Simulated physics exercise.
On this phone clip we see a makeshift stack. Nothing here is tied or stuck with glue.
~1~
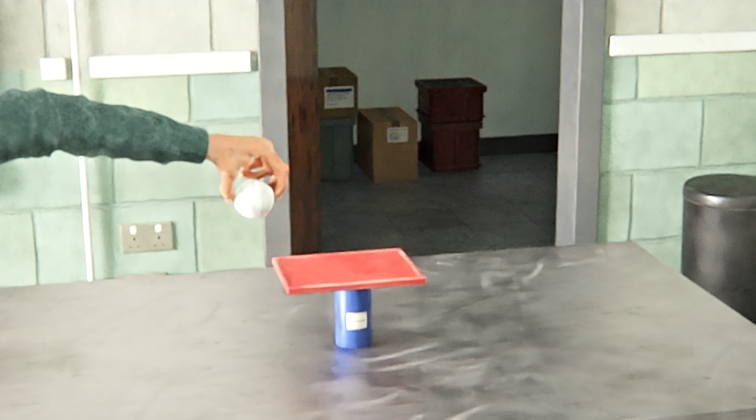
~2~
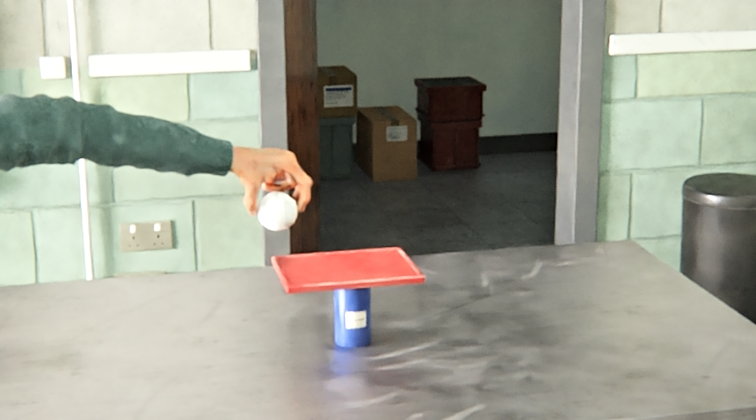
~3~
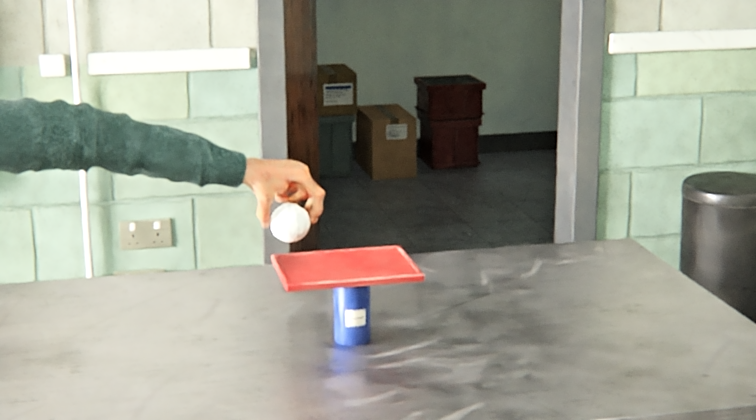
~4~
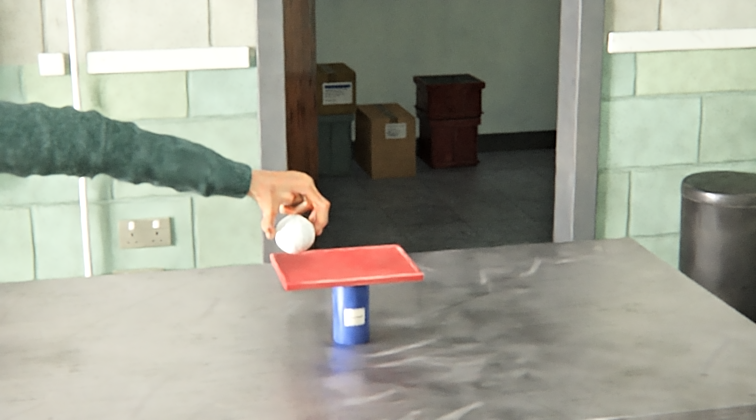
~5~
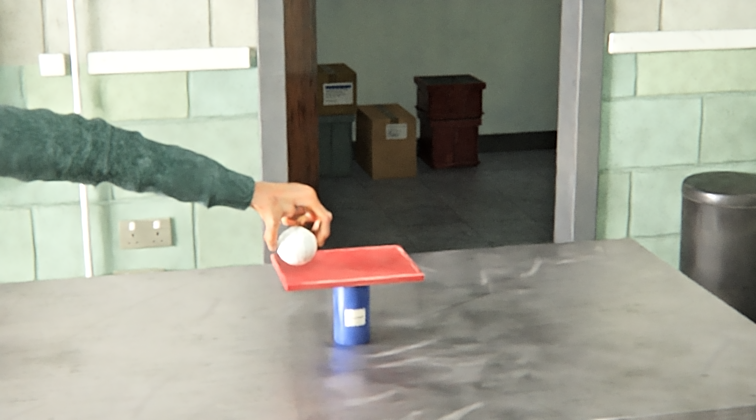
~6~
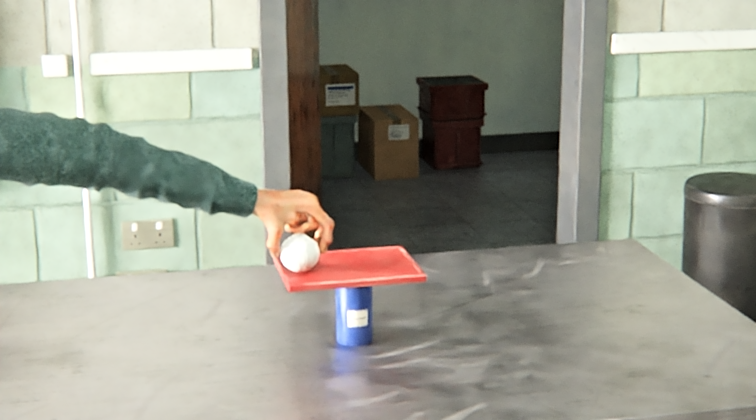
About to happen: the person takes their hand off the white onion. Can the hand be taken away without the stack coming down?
It ends up with something fallen.
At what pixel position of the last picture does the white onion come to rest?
At about (285, 332).
Then, 0.30 s on from there, white onion now fallen; red lid turned 50° from how it was put.
Then, 0.40 s on from there, red lid on its side.
Then, 0.60 s on from there, red lid upside down.
Then, 0.80 s on from there, red lid now fallen.
In the end, fallen, white onion and red lid; blue jar unmoved. At the end, from the last picture's camera, white onion near (285, 332). The stack comes apart.
